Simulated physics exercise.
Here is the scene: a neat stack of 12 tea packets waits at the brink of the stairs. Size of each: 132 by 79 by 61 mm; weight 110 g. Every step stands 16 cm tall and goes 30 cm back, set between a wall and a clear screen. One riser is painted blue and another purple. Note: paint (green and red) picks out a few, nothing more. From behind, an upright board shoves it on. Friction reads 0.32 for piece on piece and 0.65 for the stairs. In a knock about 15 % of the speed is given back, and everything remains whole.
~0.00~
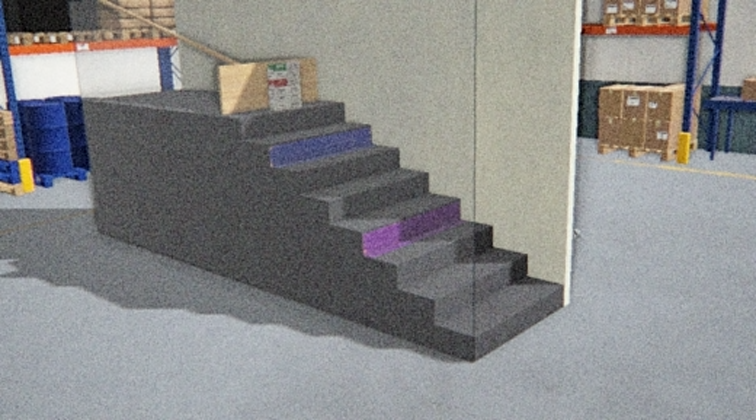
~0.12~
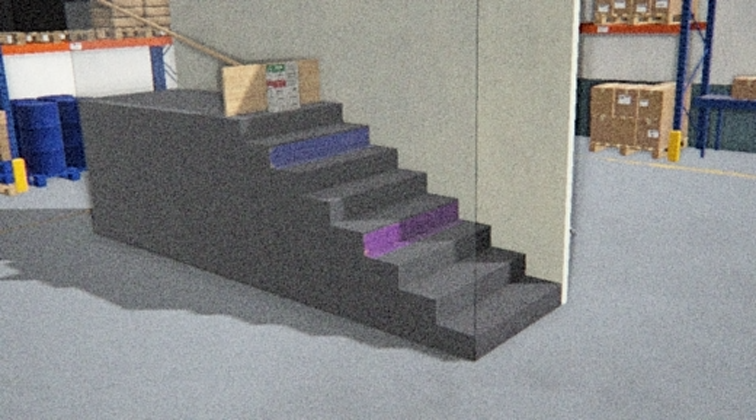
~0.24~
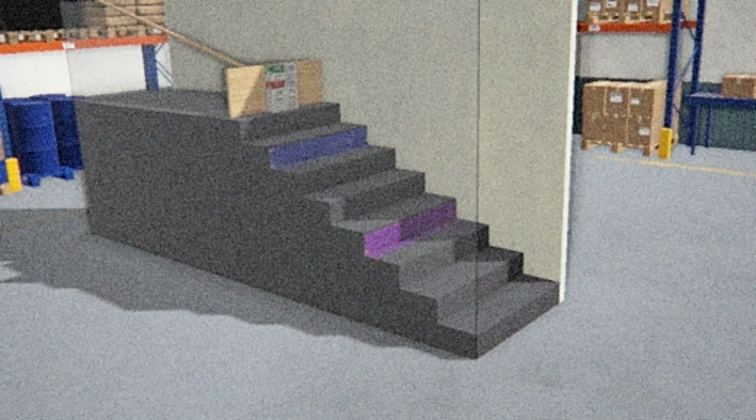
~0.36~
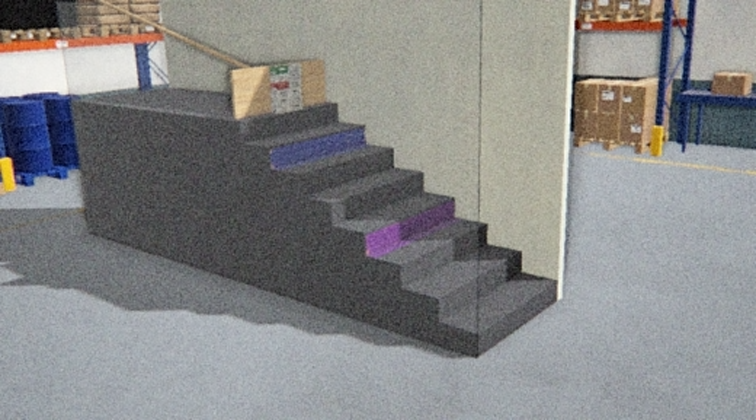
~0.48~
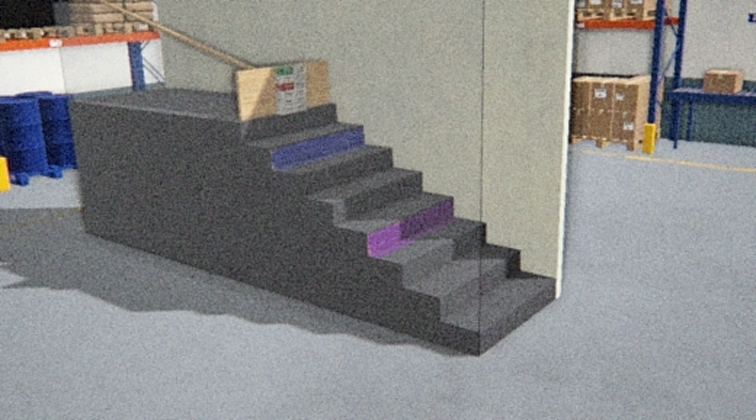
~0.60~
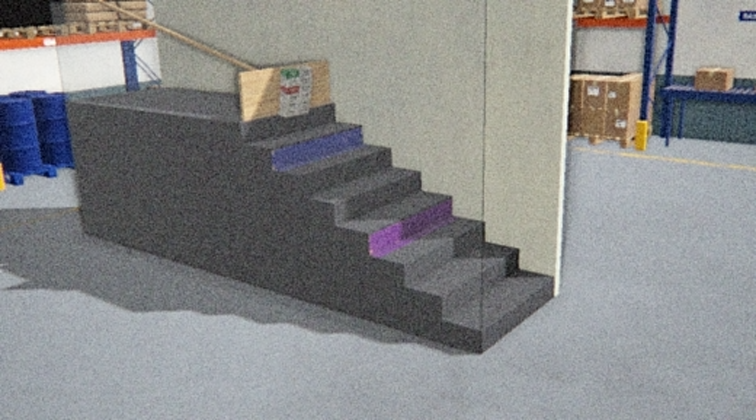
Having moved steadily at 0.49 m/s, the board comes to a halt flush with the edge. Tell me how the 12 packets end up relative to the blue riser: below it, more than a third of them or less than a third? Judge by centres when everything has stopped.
Looks like north of a third ends up down there.
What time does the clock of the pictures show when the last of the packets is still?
I'd put it around 2.0 seconds.
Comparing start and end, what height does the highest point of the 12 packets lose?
Some 45 cm lower.
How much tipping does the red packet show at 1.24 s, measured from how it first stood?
It's at some 90 degrees.
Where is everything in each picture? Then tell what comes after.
In the first picture (we follow the side turned to the camera; the camera moves round a little), board (219, 76) 27 cm from the edge; blue riser, near end, (285, 165); purple riser, near end, (378, 253); red packet (281, 83); green packet (280, 67); no piece has moved.
Board (223, 78) 21 cm from the edge; green packet (279, 68), in the second picture.
Board (227, 79) 15 cm from the edge; green packet (278, 69) displaced 6 mm; red packet (279, 85) displaced 5 mm; 11 stirred so far, in the third picture.
Board (232, 81) 9 cm from the edge; green packet (282, 70) displaced 7 cm; red packet (283, 86) displaced 7 cm; 12 stirred so far, in the fourth picture.
Board (237, 82) 35 mm from the edge; green packet (287, 71) displaced 13 cm; red packet (288, 87) displaced 13 cm; 12 stirred so far, in the fifth picture.
Board (240, 83) 10 mm from the edge, stopped; blue riser, near end, (286, 168); purple riser, near end, (383, 252); green packet (293, 75) tipped 13°; red packet (294, 91) tipped 13°; steepest lean 18°, the packet at (304, 111); 12 stirred so far, in the sixth picture.
Around 0.78 s, none of the 12 packets below the blue riser, 12 disturbed; green packet tipped 37°, 15 cm lower; red packet tipped 37°, 15 cm lower.
Around 1.24 s, 6 of the 12 packets below the blue riser; green packet on its side; red packet on its side.
Finally (2.4 s), 6 of the 12 packets below the blue riser; green packet upside down; red packet on its side. That is 50 per cent. Seen by the last camera, middles, green packet near (386, 217), red packet near (333, 156).
